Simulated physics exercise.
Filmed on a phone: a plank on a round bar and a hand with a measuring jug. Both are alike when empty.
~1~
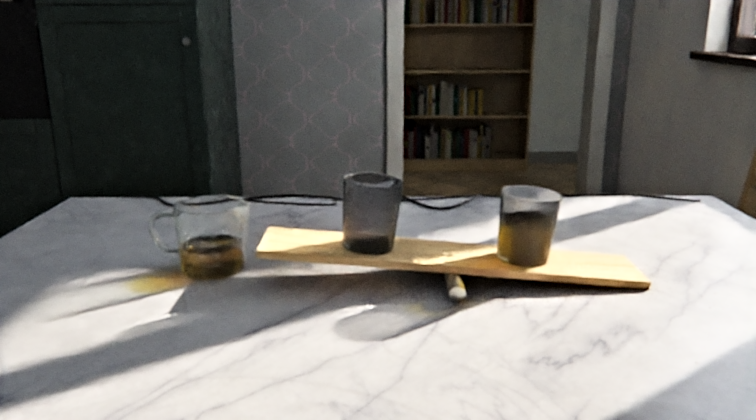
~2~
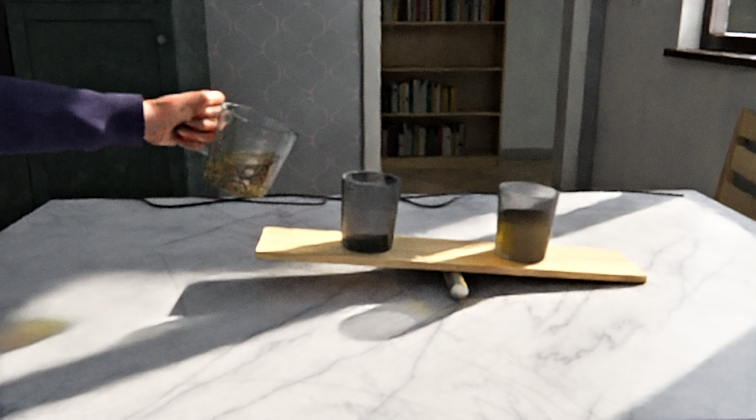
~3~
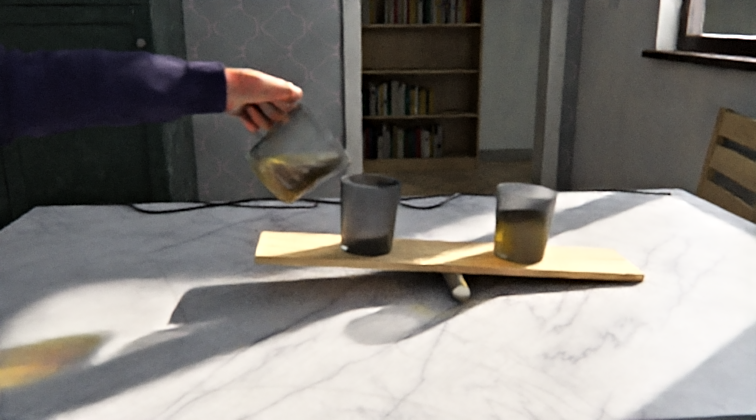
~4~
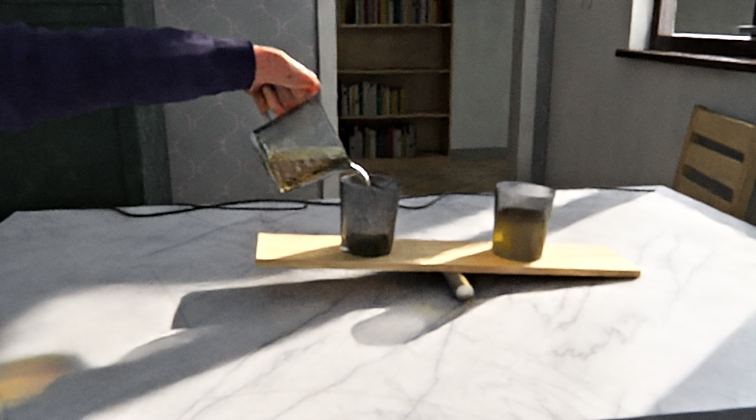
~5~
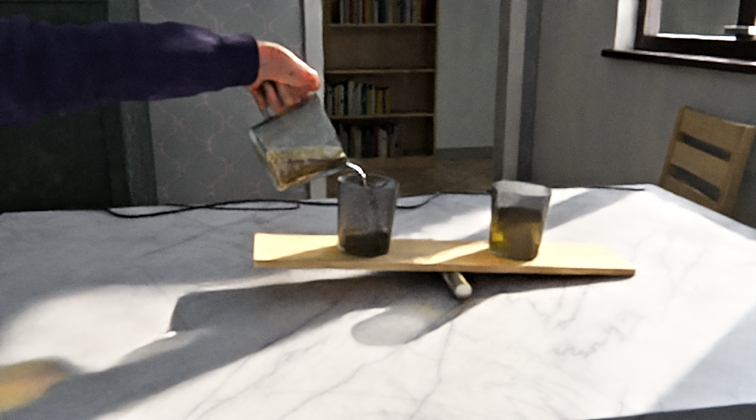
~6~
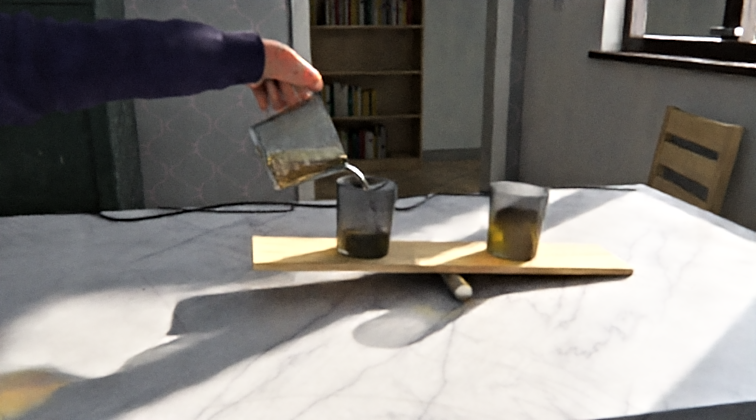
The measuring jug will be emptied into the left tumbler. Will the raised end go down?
It swings over.
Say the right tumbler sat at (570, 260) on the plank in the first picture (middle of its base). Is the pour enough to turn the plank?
My call: Stays.
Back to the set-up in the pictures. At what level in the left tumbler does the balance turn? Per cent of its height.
I make it 35 per cent.
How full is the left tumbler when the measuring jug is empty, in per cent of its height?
About 55 per cent.
Next, the left tumbler is about a third full; the plank leans as before.
After that, the left tumbler is about half full; the plank has swung over, and that end is down.
Finally, the left tumbler is about half full; the plank has swung over, and that end is down.
